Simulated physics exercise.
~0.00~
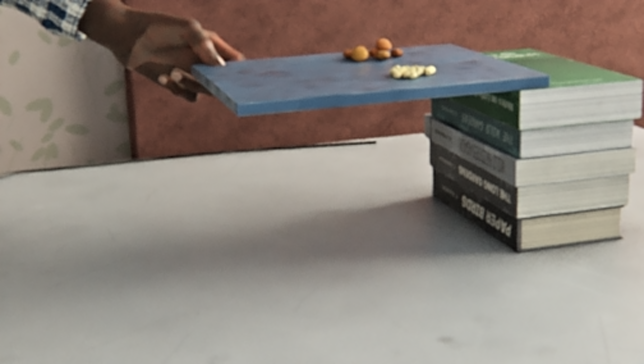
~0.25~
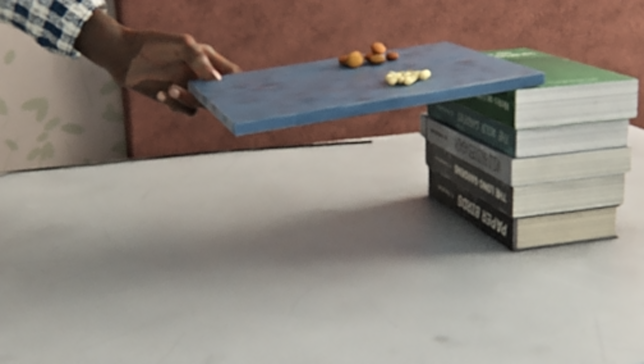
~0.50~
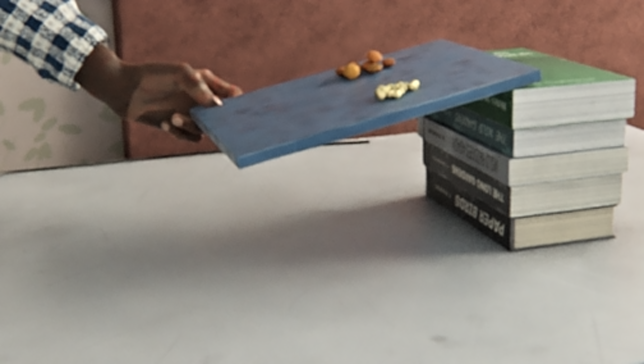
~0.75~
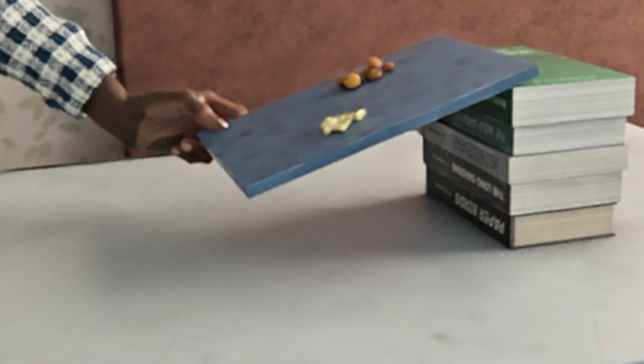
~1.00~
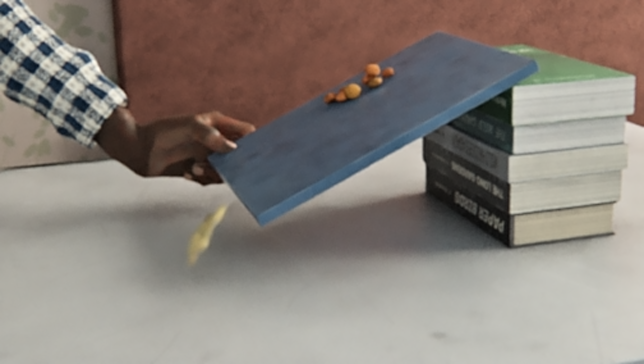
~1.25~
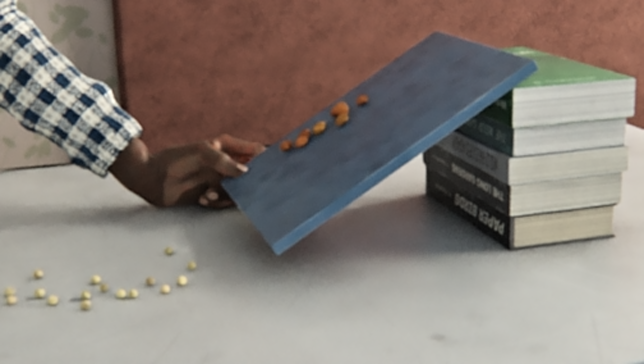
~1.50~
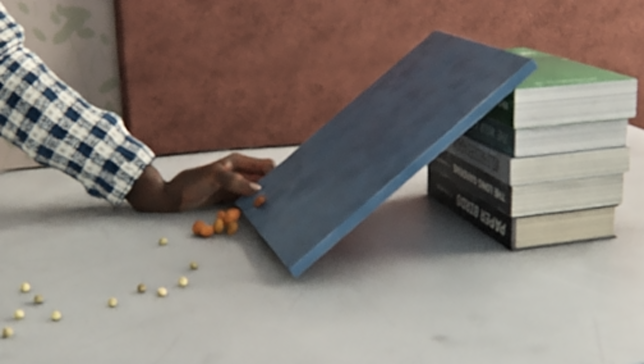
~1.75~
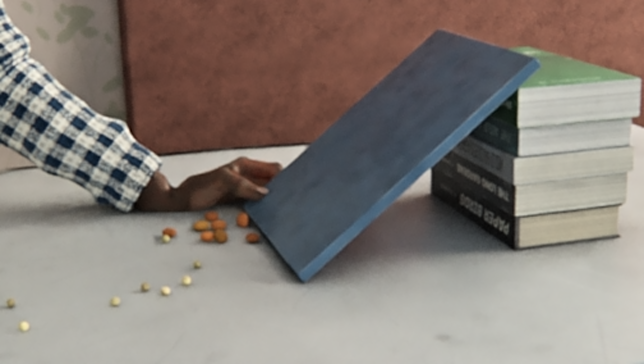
A hand lowers a blue board; pale beads roll off farther than brown ones following.
